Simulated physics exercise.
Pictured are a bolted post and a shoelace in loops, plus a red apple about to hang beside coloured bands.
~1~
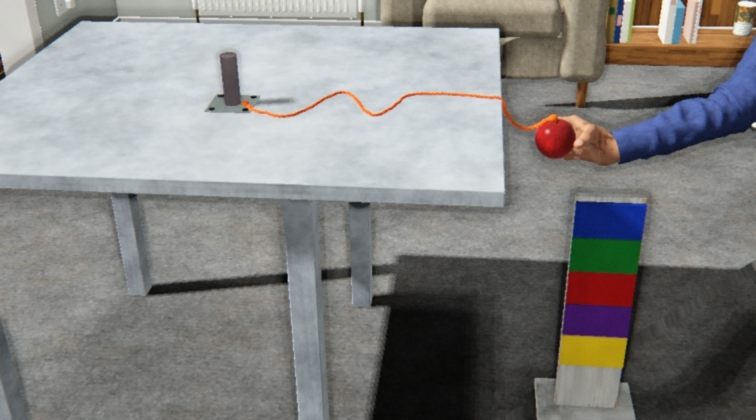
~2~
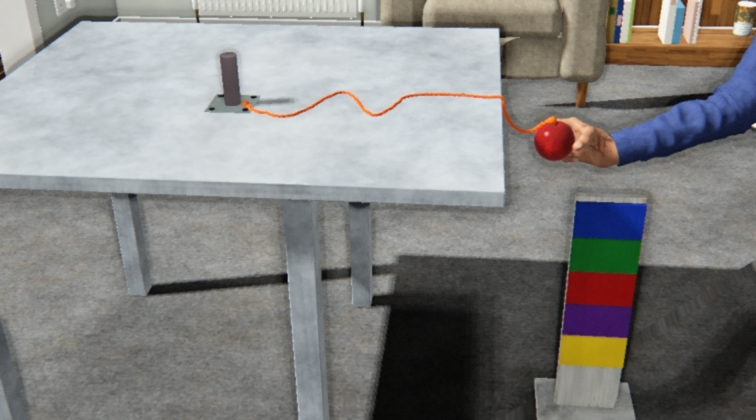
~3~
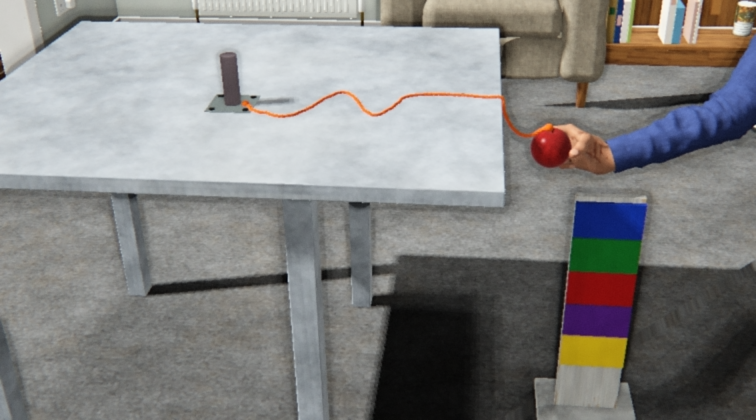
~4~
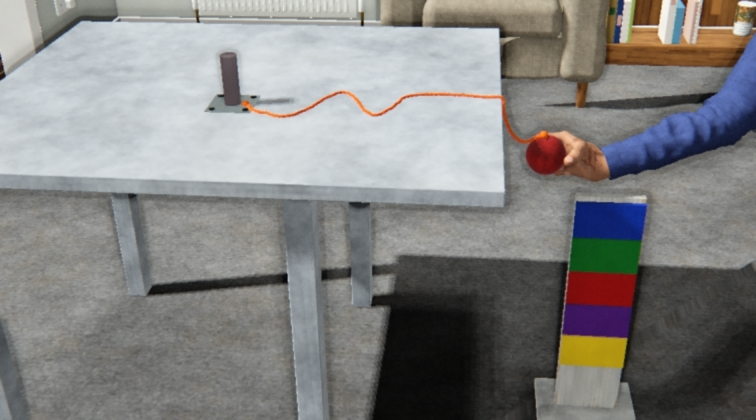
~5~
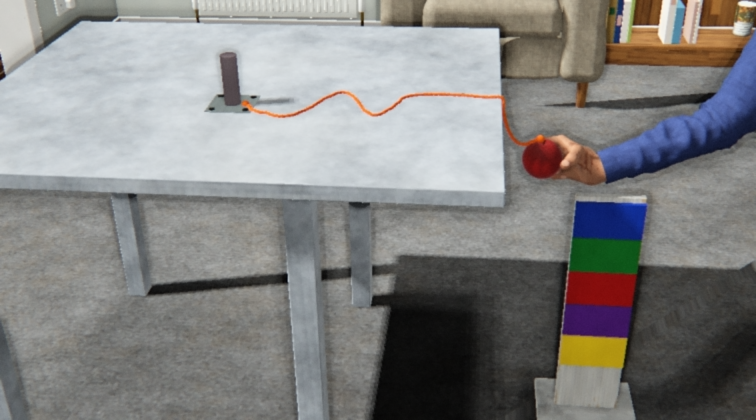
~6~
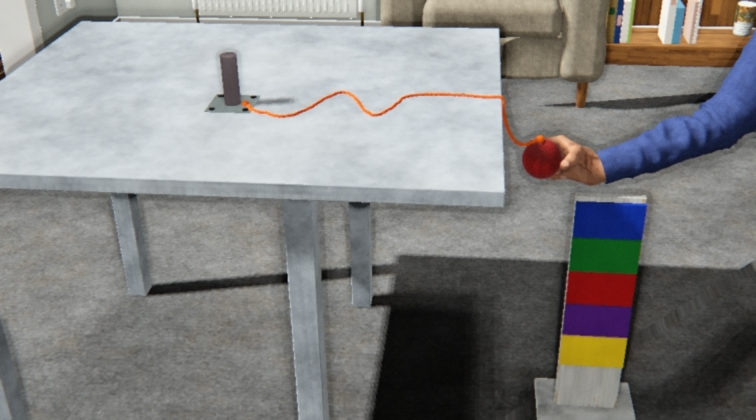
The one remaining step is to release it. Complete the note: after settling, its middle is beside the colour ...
... Red.
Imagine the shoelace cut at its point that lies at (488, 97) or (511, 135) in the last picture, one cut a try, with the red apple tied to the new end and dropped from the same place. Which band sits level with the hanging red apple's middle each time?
Cut one gives blue; cut two gives green.
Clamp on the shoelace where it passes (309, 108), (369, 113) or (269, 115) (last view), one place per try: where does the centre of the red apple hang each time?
Try by try, around (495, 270), (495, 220) and (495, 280).
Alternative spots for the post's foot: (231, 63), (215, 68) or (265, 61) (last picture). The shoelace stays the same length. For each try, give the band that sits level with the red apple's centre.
First try: Green; second try: Green; third try: Red.
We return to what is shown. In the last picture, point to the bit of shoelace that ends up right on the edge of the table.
The point at (400, 102).
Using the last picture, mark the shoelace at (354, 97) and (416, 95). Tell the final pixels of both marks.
They end up around (406, 105) and around (501, 138).
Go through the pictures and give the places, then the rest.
Red apple (555, 138); blue (610, 222); green (605, 257); red (601, 290); purple (597, 322); yellow (593, 352), in the first frame.
Red apple (554, 141); shoelace through (271, 115) (327, 97) (365, 111) (410, 96) (493, 98), in the second frame.
Red apple (551, 147), in the third frame.
Red apple (546, 155); shoelace through (271, 115) (327, 97) (365, 111) (410, 96) (493, 98), in the fourth frame.
Red apple (543, 159), in the fifth frame.
Red apple (542, 159); shoelace through (271, 115) (327, 97) (365, 111) (410, 96) (493, 98), in the sixth frame.
Early on, apple near (511, 266); level with green.
Midway, apple near (481, 294); level with red.
Finally, apple near (493, 292); level with red. The red one.
